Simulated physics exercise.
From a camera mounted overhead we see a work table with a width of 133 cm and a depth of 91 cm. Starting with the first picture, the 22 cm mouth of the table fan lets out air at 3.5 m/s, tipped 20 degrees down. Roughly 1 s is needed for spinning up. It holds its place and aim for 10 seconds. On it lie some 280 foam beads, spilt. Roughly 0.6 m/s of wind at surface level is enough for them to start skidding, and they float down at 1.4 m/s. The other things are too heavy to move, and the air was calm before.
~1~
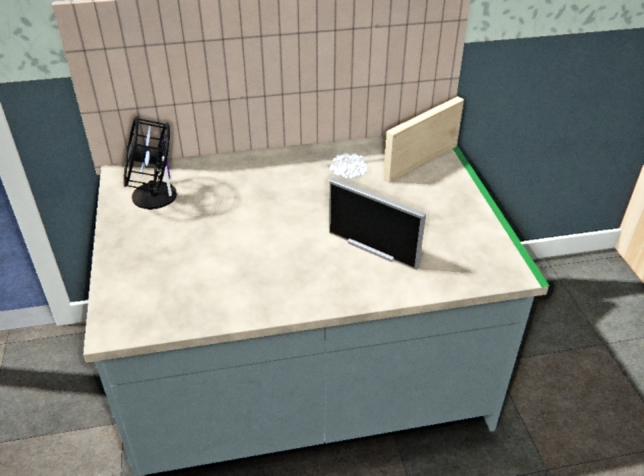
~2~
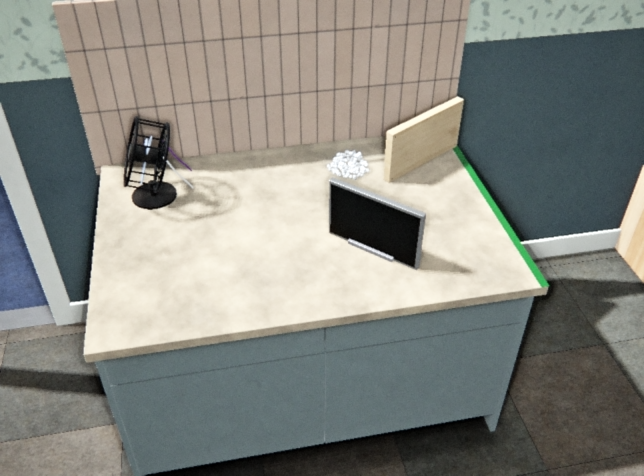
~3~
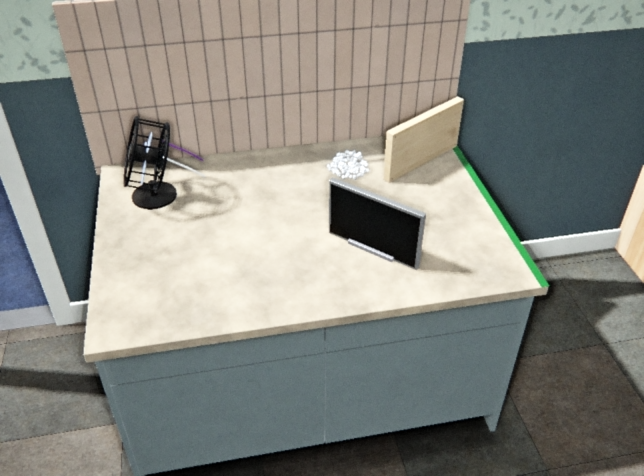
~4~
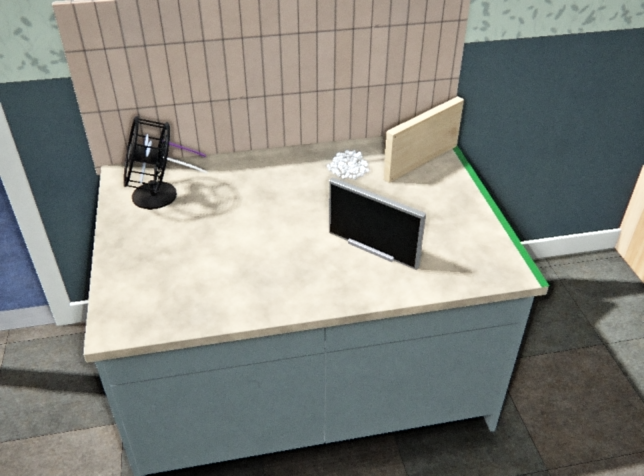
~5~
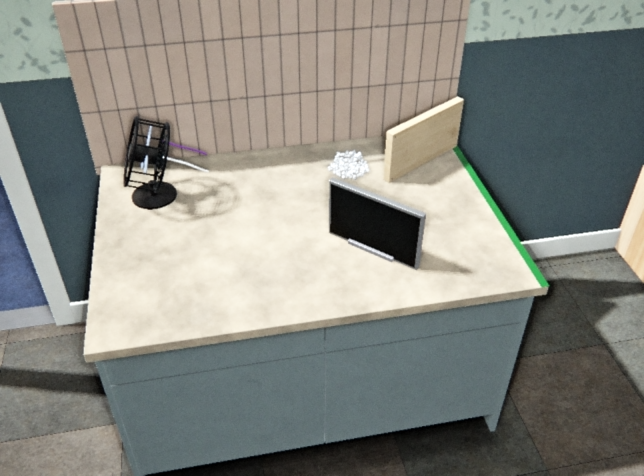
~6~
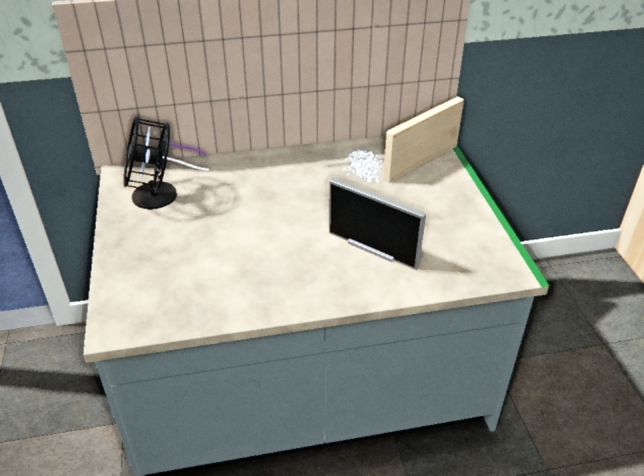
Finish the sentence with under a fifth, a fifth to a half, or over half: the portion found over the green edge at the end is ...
The portion found there is over half.
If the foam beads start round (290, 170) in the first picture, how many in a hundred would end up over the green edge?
I'd expect around 100 percent of them to end up there.
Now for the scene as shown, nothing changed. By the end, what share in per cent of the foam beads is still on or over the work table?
Result: Some 0 %.
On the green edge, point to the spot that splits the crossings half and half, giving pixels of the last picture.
Somewhere about (454, 141).
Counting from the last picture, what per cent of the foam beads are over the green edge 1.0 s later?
100 %, roughly.
Then, 1.0 s after the last picture, 1 % are on the move or not yet settled, 100 % are over the green edge.
Then, 2.2 s after the last picture, 0 % are on the move or not yet settled, 100 % are over the green edge.
Then, 4.6 s after the last picture, 0 % are on the move or not yet settled, 100 % are over the green edge.
Then, 9.1 s after the last picture, at the end, 100 % are over the green edge.
